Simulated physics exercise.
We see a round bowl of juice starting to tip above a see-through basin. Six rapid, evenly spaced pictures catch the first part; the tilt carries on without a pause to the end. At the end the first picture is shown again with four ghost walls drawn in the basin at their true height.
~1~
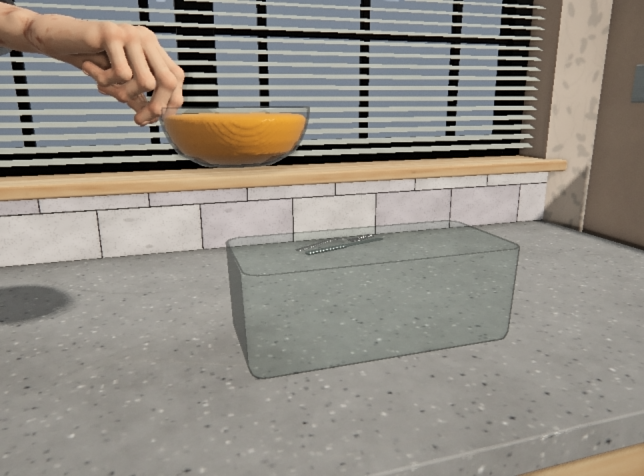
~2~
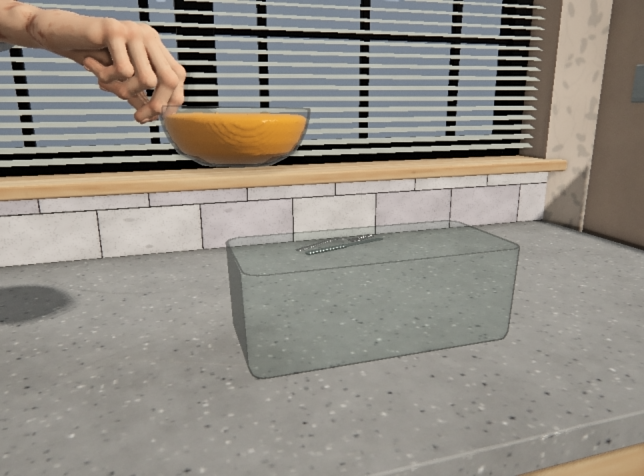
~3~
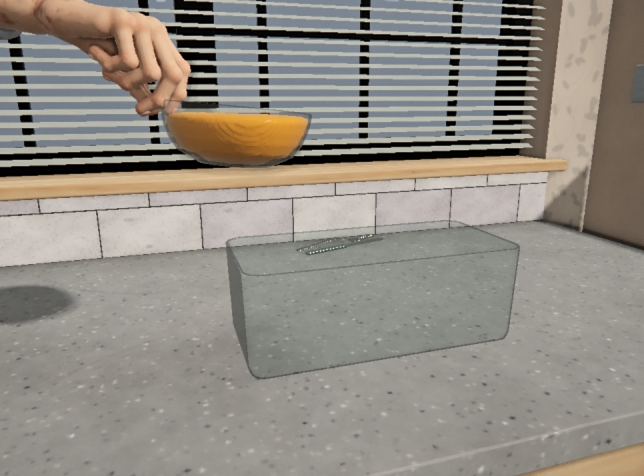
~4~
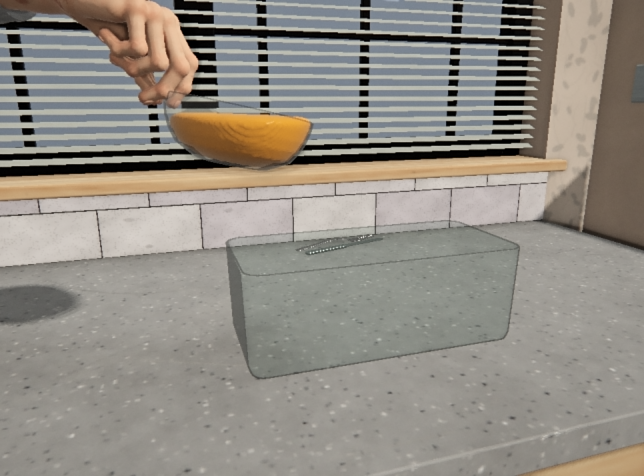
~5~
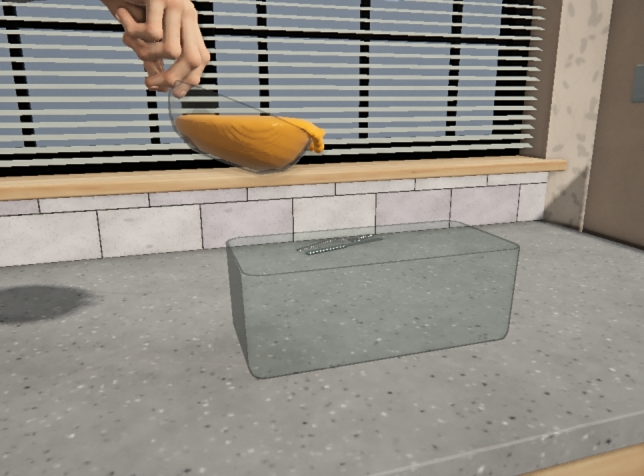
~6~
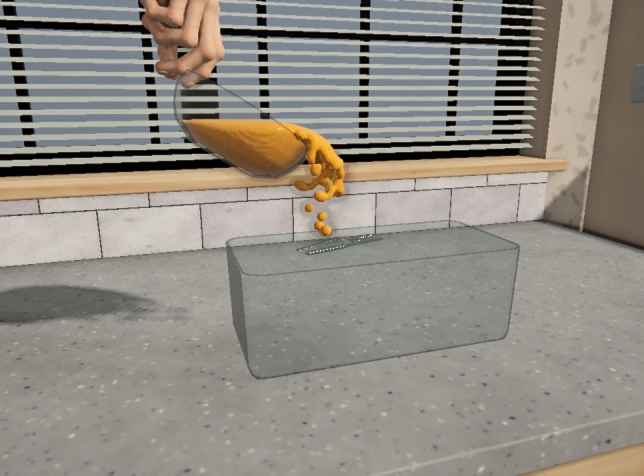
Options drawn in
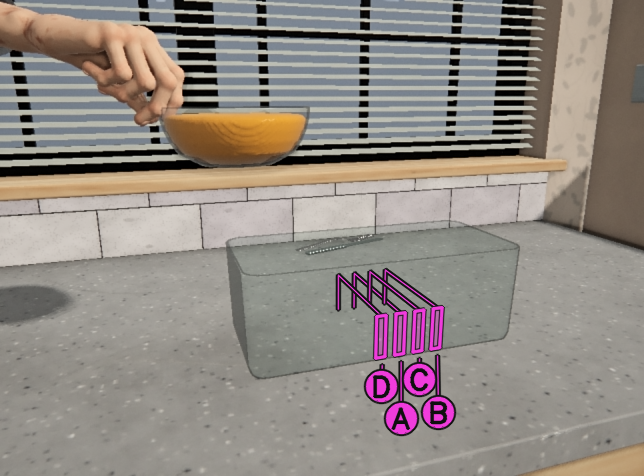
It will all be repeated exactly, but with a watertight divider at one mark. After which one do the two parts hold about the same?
Place D.
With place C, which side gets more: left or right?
The left side.
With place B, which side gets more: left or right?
The left one.
In magenta, A at (401, 361); B at (437, 355); C at (419, 358); D at (382, 365).
With A, about 83 % ends left of the wall and 17 % right of it.
With B, about 95 % ends left of the wall and 4 % right of it.
With C, about 97 % ends left of the wall and 2 % right of it.
With D, about 47 % ends left of the wall and 52 % right of it.
